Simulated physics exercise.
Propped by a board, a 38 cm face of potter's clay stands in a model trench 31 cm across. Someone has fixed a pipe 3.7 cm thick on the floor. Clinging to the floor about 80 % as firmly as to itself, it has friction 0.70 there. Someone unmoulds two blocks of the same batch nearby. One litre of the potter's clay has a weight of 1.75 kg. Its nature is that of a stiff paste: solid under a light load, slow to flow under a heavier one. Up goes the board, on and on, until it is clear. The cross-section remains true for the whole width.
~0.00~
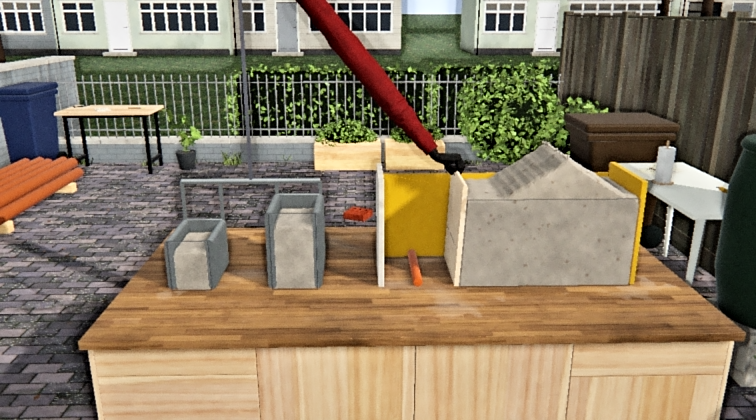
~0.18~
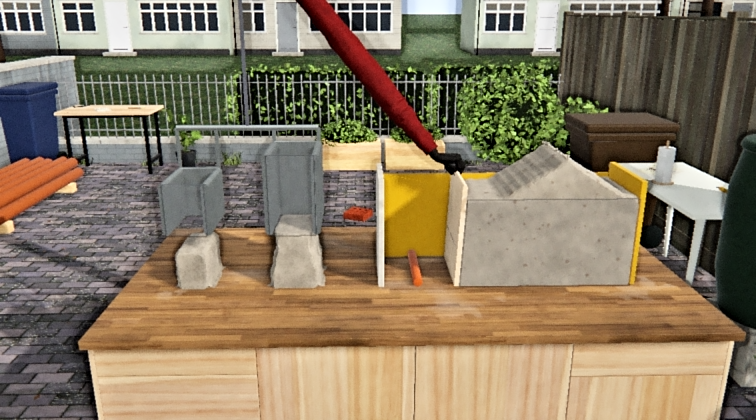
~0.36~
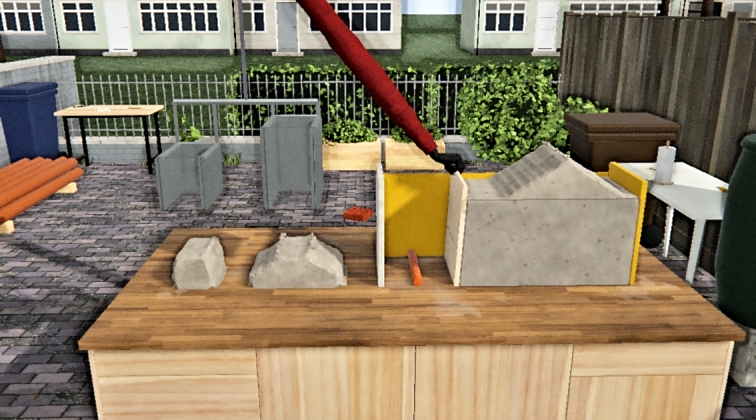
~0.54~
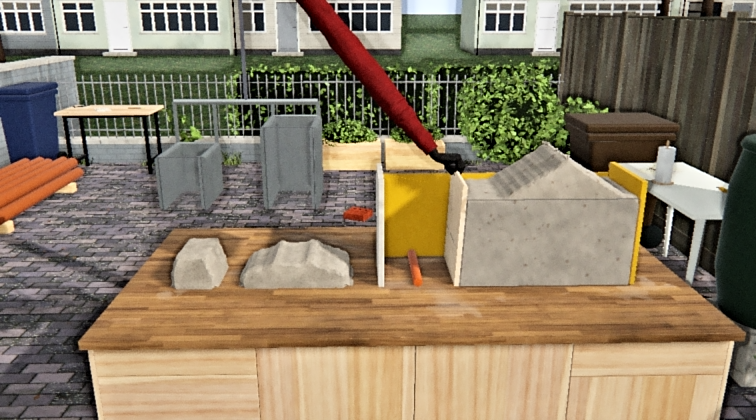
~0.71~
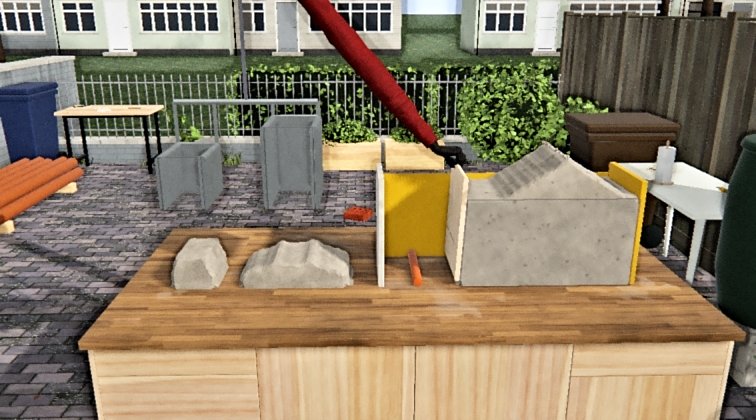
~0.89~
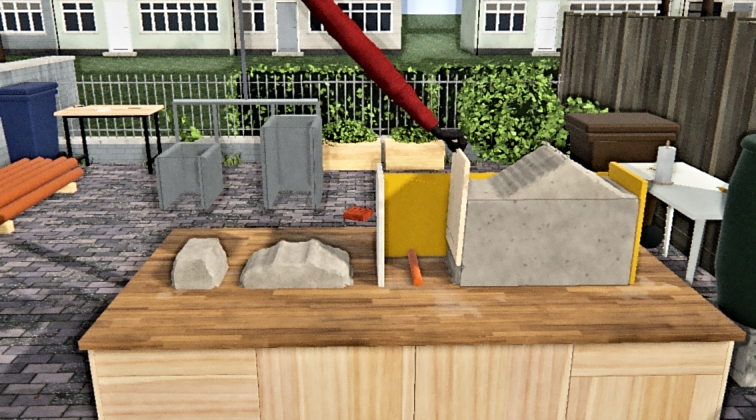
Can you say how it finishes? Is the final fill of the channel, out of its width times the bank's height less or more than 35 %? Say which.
It comes out more.
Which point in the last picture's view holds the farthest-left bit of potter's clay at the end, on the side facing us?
Position: Approx. (385, 263).
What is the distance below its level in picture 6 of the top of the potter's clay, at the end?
By my estimate, near 13.0 cm.
After 1.19 s, the fallen stuff reaches 36 % of the way across, with nothing on top of the pipe; the channel is 11 % full.
After 1.54 s, the fallen stuff reaches 87 % of the way across, with 12 cm on top of the pipe; the channel is 41 % full.
After 1.89 s, the fallen stuff reaches 98 % of the way across, with 18 cm on top of the pipe; the channel is 56 % full.
After 2.24 s, the fallen stuff reaches 98 % of the way across, with 18 cm on top of the pipe; the channel is 56 % full.
After 2.29 s, the fallen stuff reaches 98 % of the way across, with 18 cm on top of the pipe; the channel is 56 % full.
